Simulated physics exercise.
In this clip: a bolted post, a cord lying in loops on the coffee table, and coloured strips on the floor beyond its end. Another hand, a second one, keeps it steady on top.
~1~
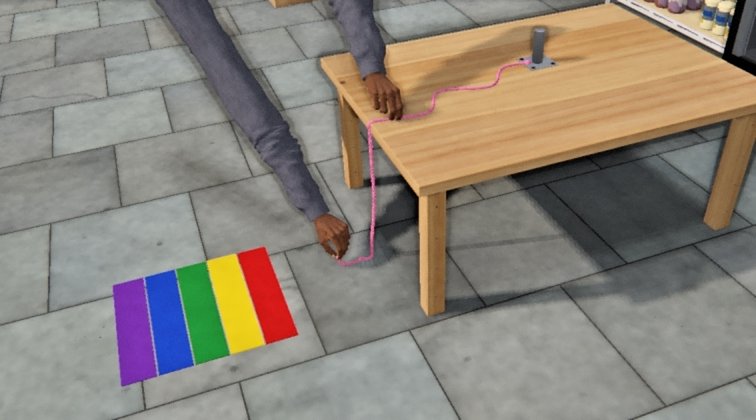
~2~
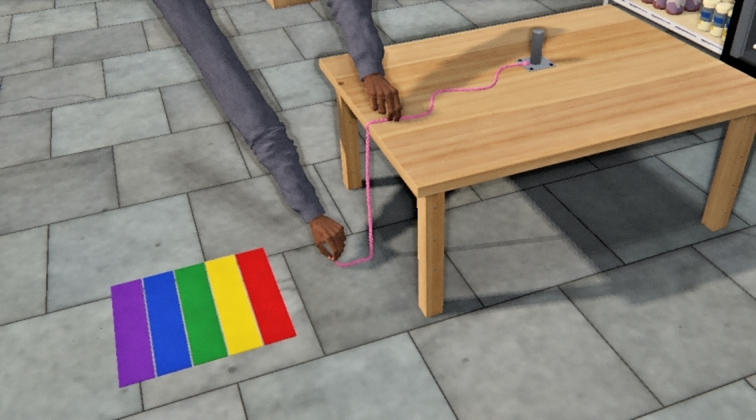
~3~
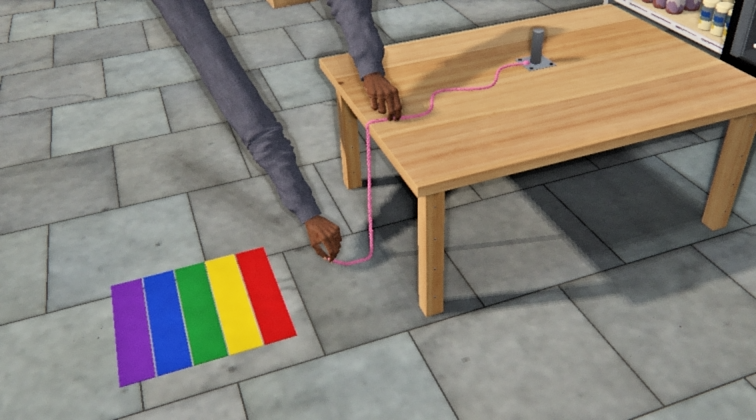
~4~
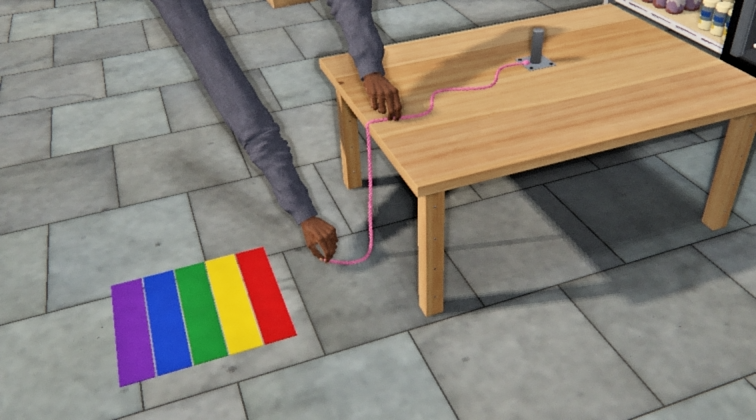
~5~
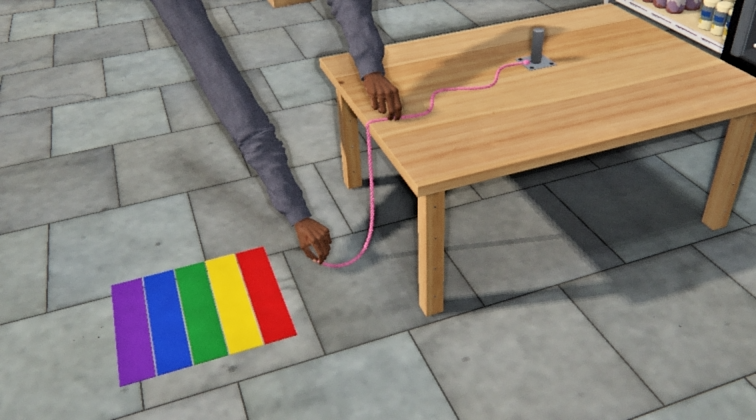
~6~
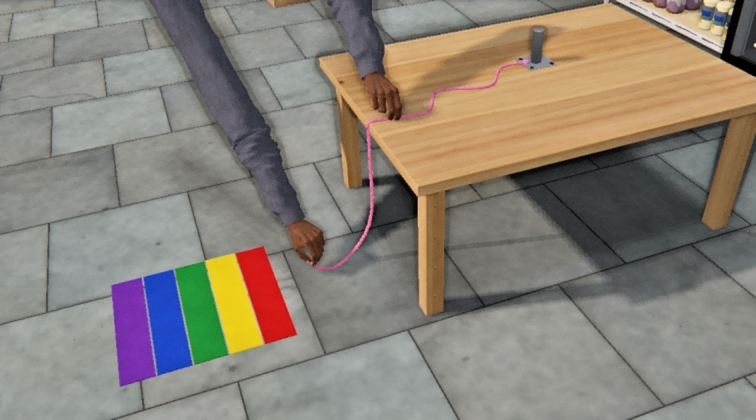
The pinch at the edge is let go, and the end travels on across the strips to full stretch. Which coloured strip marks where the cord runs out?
Green.
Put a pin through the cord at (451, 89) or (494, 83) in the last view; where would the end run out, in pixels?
In order of the tries, close to (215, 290) and close to (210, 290).
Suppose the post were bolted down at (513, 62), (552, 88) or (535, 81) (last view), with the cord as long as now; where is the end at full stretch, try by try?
Somewhere near (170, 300), (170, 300) and (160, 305), in that order.
A little later, end near (262, 276); over red.
Next, end near (220, 287); over yellow.
When it is tight, end near (195, 294); over green. It halts on the green strip.
